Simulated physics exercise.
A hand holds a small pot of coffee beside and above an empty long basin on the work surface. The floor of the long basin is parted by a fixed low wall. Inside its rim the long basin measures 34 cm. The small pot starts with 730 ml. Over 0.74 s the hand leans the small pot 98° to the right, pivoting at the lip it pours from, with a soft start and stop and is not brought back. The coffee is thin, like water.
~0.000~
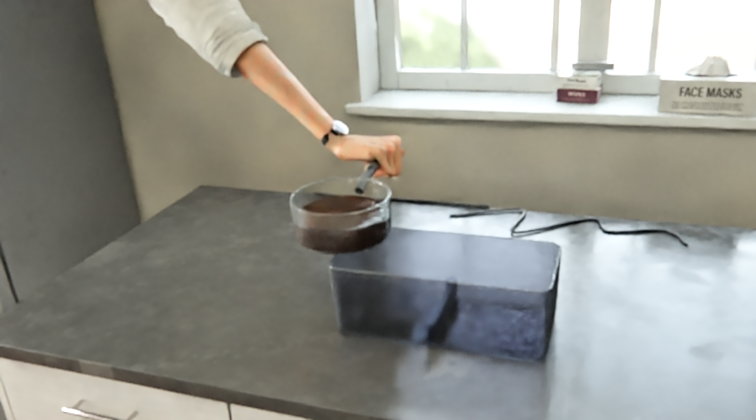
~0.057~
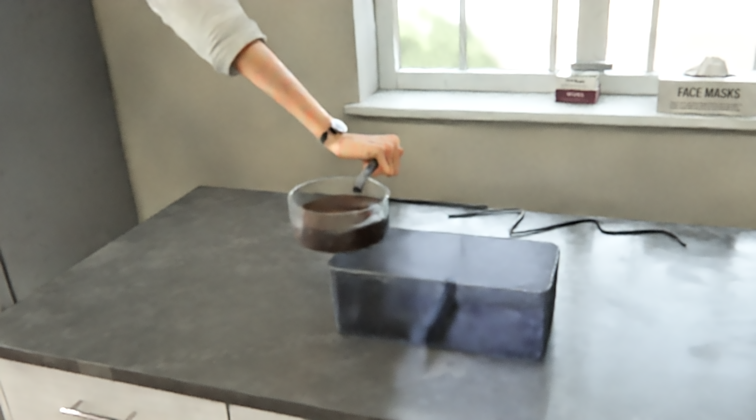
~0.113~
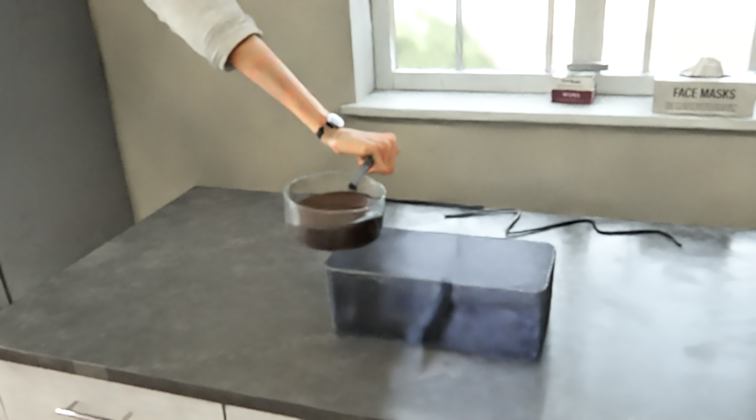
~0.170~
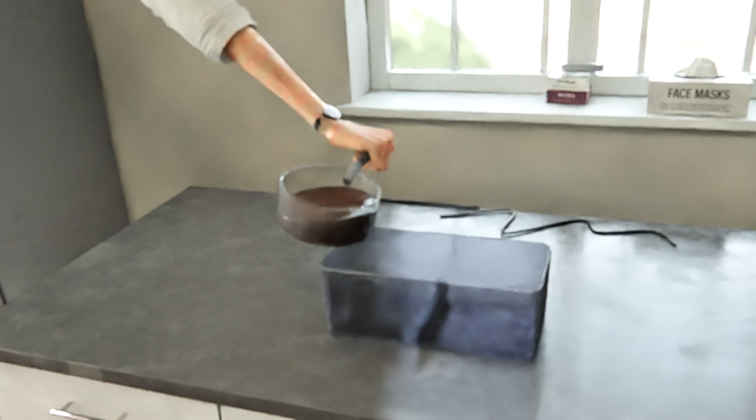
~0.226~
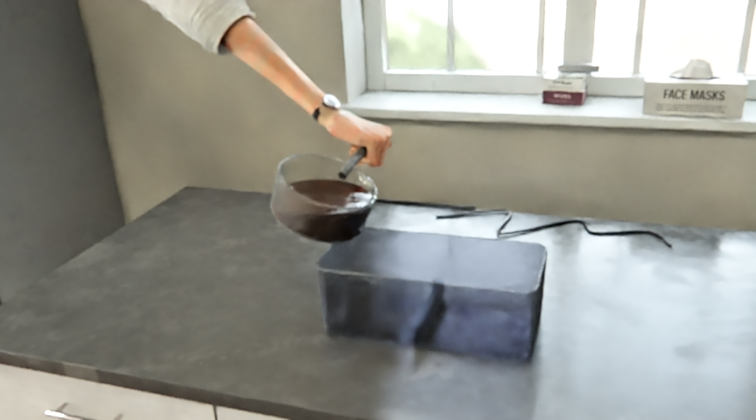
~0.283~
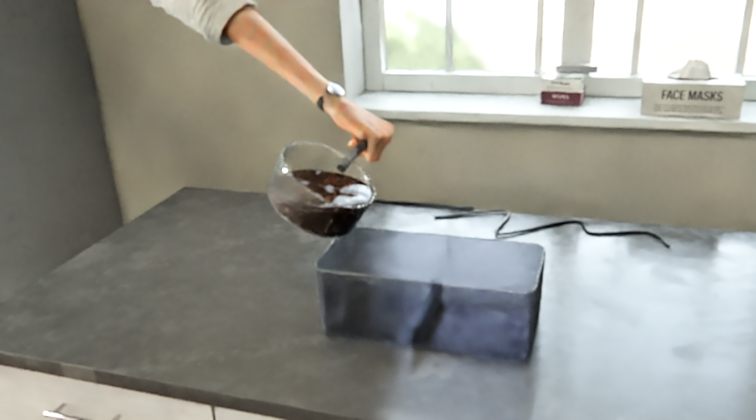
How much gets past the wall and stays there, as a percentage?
About 73 per cent.
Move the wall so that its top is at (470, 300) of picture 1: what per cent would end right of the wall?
Then about 20 per cent.
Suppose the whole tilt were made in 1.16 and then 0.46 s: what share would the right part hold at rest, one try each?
In turn about 70 and 65 per cent.
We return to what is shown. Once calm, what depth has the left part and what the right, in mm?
Some 8 mm on the left and 20 mm on the right.
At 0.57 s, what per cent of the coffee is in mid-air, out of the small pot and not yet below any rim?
Near 50 in a hundred.
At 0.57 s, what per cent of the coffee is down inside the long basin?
Some 10 per cent.
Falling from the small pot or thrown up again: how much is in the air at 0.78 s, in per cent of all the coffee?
Some 10 per cent.
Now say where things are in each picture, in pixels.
In the first frame, it leans 0°; its right rim is at (387, 200); the coffee meets the walls at (301, 208) and (388, 215); the long basin's rim runs from (345, 246) to (557, 268); the wall's top is at (443, 300).
In the second frame, it leans 1°; its right rim is at (386, 200); the coffee meets the walls at (299, 207) and (386, 214).
In the third frame, it leans 6°; its right rim is at (382, 200); the coffee meets the walls at (294, 204) and (381, 211).
In the fourth frame, it leans 12°; its right rim is at (377, 201); the coffee meets the walls at (287, 198) and (375, 207).
In the fifth frame, it leans 21°; its right rim is at (373, 201); the coffee meets the walls at (280, 188) and (371, 201).
In the sixth frame, it leans 31°; its right rim is at (371, 202); the coffee meets the walls at (277, 176) and (372, 197).
After 0.57 s the tilt is 86° and 40 per cent is still to pour, 8 is left of the wall and 1 right of it.
After 0.78 s the tilt is 98° and 8 per cent is still to pour, 12 is left of the wall and 69 right of it.
After 1.00 s the tilt is 98° and 1 per cent is still to pour, 21 is left of the wall and 73 right of it.
After 1.24 s the tilt is 98° and 0 per cent is still to pour, 25 is left of the wall and 73 right of it.
In the end 25 per cent lies left of the wall, 73 right of it and 1 outside.
